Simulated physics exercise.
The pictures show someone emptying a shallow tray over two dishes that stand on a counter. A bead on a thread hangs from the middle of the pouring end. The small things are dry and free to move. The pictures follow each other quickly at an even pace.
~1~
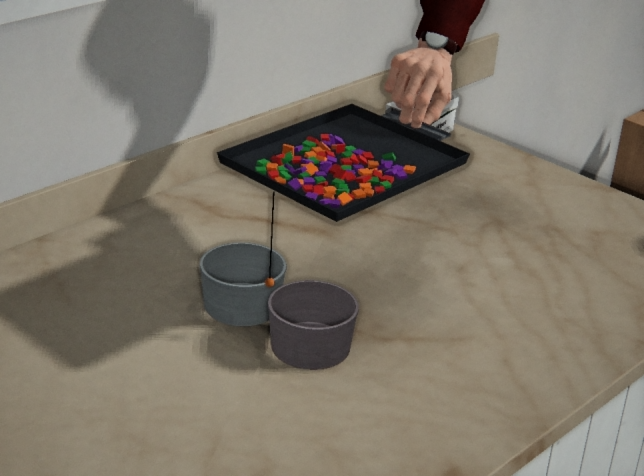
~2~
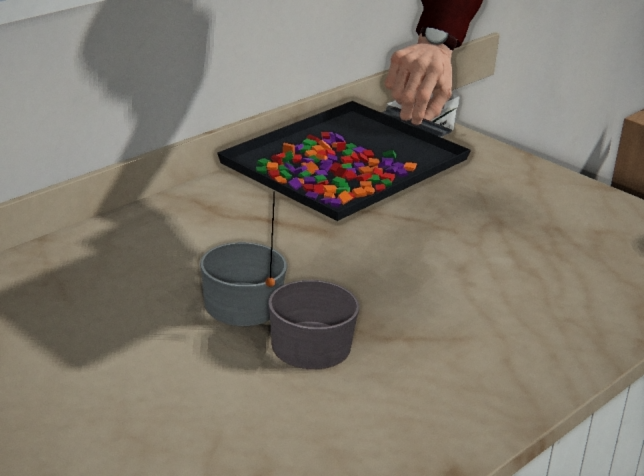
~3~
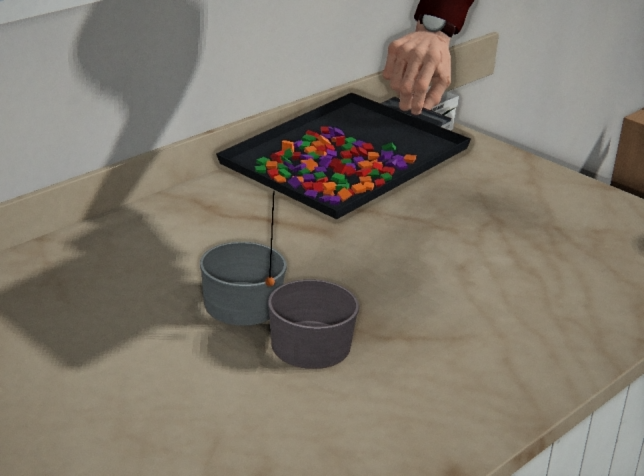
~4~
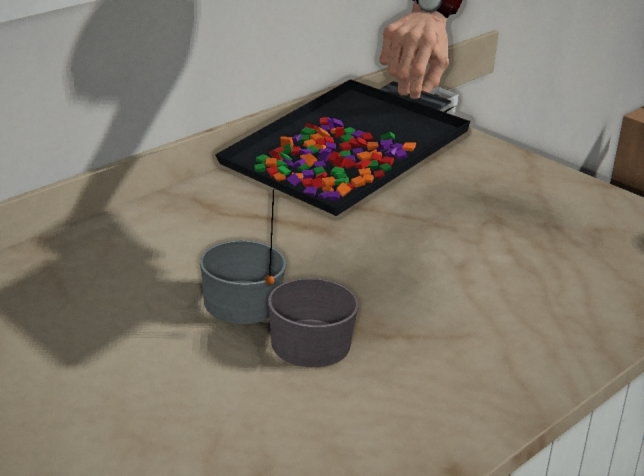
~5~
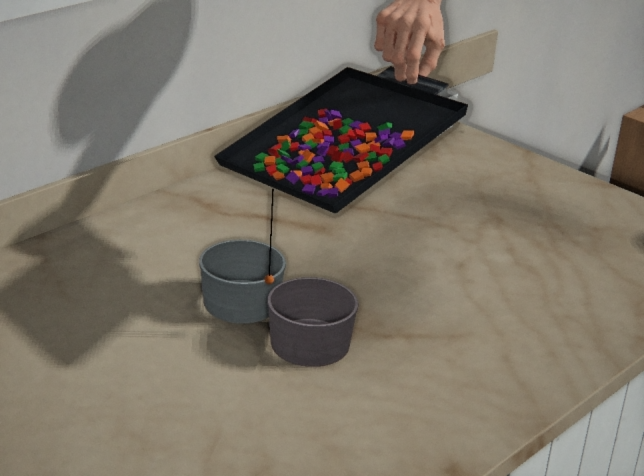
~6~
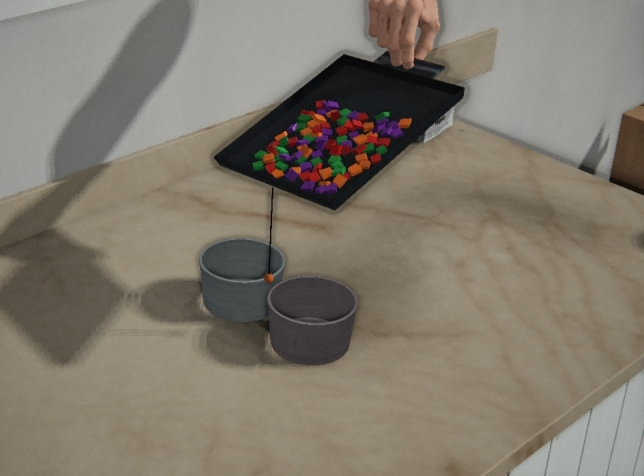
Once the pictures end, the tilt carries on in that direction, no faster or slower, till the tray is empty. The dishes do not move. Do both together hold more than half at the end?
The two hold under half of the load.
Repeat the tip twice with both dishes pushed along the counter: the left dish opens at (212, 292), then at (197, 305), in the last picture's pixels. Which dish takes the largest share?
One: The left dish. Two: The left-hand dish.
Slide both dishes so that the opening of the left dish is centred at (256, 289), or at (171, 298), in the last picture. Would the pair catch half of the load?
First less than half, then less than half.
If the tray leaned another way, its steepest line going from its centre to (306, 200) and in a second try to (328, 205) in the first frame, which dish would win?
At the first place the right-hand dish, at the second the dish on the right.
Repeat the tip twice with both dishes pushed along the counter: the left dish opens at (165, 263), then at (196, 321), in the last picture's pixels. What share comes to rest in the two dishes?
About 60 and 10 per cent.
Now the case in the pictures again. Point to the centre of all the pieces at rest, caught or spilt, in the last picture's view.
At about (205, 324).
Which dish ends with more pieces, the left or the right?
Fuller: The left one.
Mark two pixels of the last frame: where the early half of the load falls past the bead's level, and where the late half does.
Early half (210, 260), late half (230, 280).
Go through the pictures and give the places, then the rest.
Corners of the pouring end at (221, 153) and (337, 211), level; middle of the load at (335, 169), mosaic tiles; left dish at (212, 295); right dish at (282, 337); bead on its thread at (270, 282), in the first picture.
Corners of the pouring end at (221, 153) and (338, 210), level; middle of the load at (335, 168), in the second picture.
Corners of the pouring end at (220, 154) and (337, 208), tipped barely, lowest at the left corner; middle of the load at (335, 164), in the third picture.
Corners of the pouring end at (219, 154) and (335, 205), tipped a little, lowest at the left corner; middle of the load at (334, 157), in the fourth picture.
Corners of the pouring end at (218, 156) and (334, 203), tipped a little, lowest at the left corner; middle of the load at (332, 151), in the fifth picture.
Corners of the pouring end at (217, 156) and (332, 201), tipped clearly, lowest at the left corner; middle of the load at (330, 145); left dish at (211, 291); right dish at (281, 333), in the sixth picture.
Soon, tray tipped steeply; nearly all on the tray; a small part in the air.
A while on, tray tipped past a quarter turn; a small part on the tray; a small part in the left dish; about a quarter outside both; about half in the air.
Towards the end, tray tipped past a quarter turn; about a quarter in the left dish; most outside both.
Finally, tray tipped past a quarter turn; none in the right dish; about a quarter in the left dish; most outside both.
